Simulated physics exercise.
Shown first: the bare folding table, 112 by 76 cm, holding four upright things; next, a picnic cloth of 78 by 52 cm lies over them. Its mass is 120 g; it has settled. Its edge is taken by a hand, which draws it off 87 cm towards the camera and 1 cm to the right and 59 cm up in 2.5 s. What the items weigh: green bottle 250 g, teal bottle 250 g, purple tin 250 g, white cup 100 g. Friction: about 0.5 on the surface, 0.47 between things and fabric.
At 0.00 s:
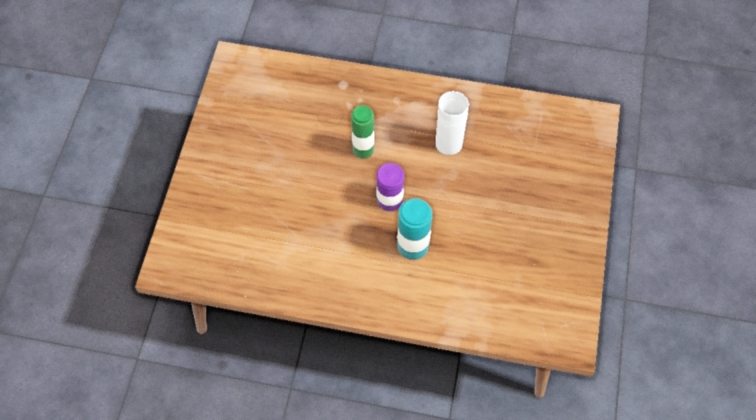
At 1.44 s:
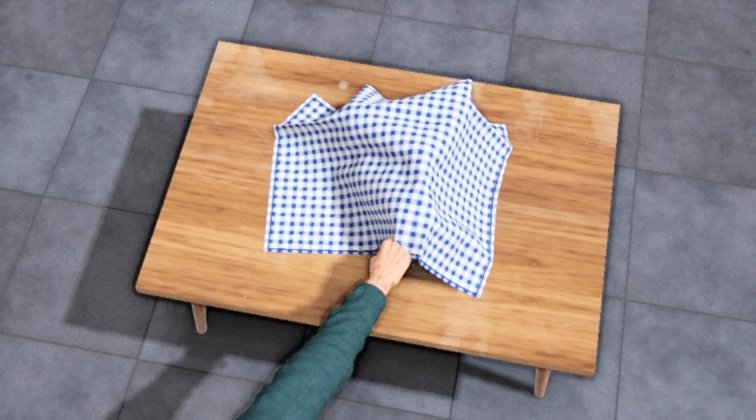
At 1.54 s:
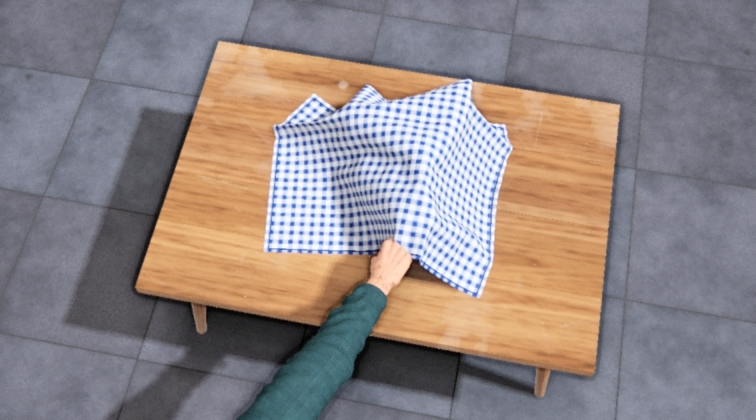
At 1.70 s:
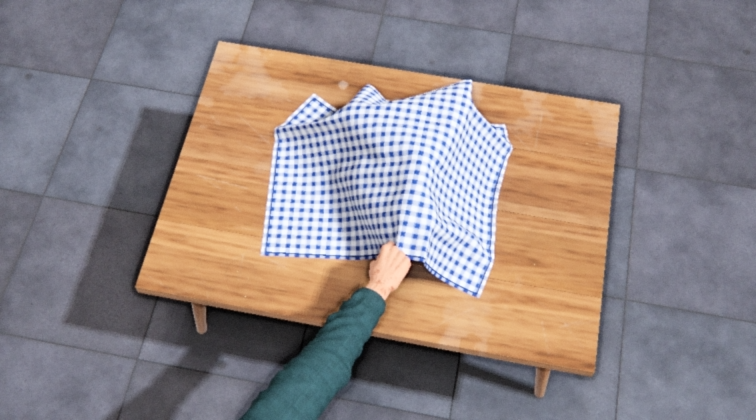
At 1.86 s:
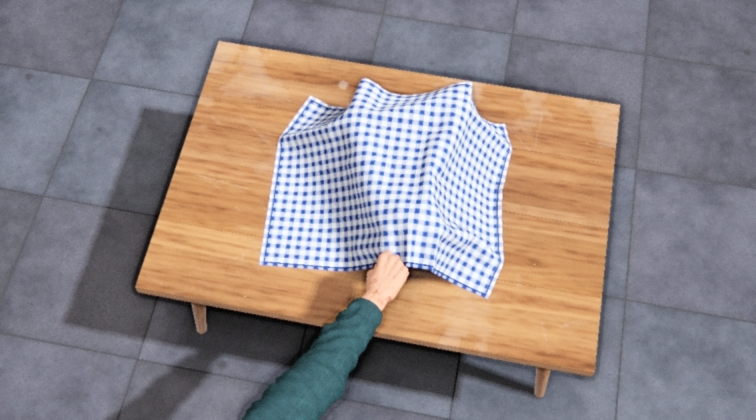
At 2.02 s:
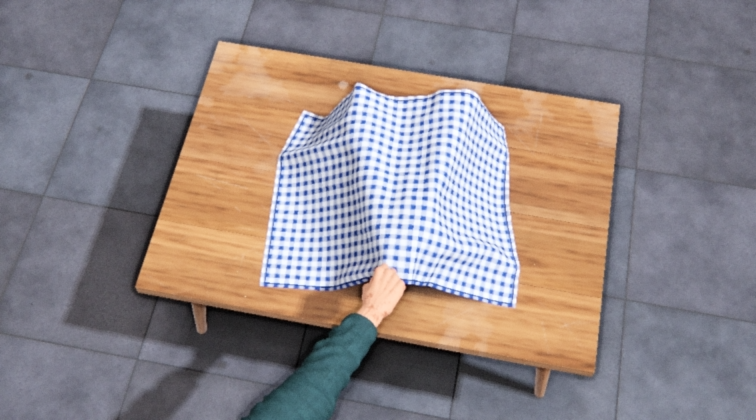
A hand in a green sleeve gripped the near edge of a blue-and-white checked cloth covering the bottles, tin and cup on a wooden table, then drew it a short way toward the viewer.
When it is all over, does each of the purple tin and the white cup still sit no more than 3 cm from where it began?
Purple tin: Yes, close by; white cup: Yes, close by.
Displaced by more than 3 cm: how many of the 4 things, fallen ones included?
After counting, the figure is 0.
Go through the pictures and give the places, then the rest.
In the first frame, purple tin (390, 174), 13 cm tall; green bottle (362, 113), 18 cm tall; teal bottle (416, 211), 19 cm tall; white cup (454, 104), 19 cm tall.
In the second frame, picnic cloth corners (264, 252) (314, 94) (504, 125) (479, 298); grip (389, 254).
In the third frame, picnic cloth corners (264, 252) (314, 94); grip (389, 255).
In the fourth frame, picnic cloth corners (261, 255) (314, 94); grip (388, 259).
In the fifth frame, picnic cloth corners (260, 265) (310, 96); grip (386, 267).
In the sixth frame, picnic cloth corners (260, 286) (304, 111) (503, 127) (515, 308); grip (382, 281).
By 2.5 s, middle of the picnic cloth at (384, 253); nothing else has moved.
By 3.0 s, middle of the picnic cloth at (329, 410); nothing else has moved.
By 3.5 s, middle of the picnic cloth at a place out of view; nothing else has moved.
By 4.0 s, middle of the picnic cloth at a place out of view; nothing else has moved.
By 4.8 s, middle of the picnic cloth at a place out of view; white cup 0 cm off its start at (454, 104), purple tin 0 cm off its start at (390, 175).
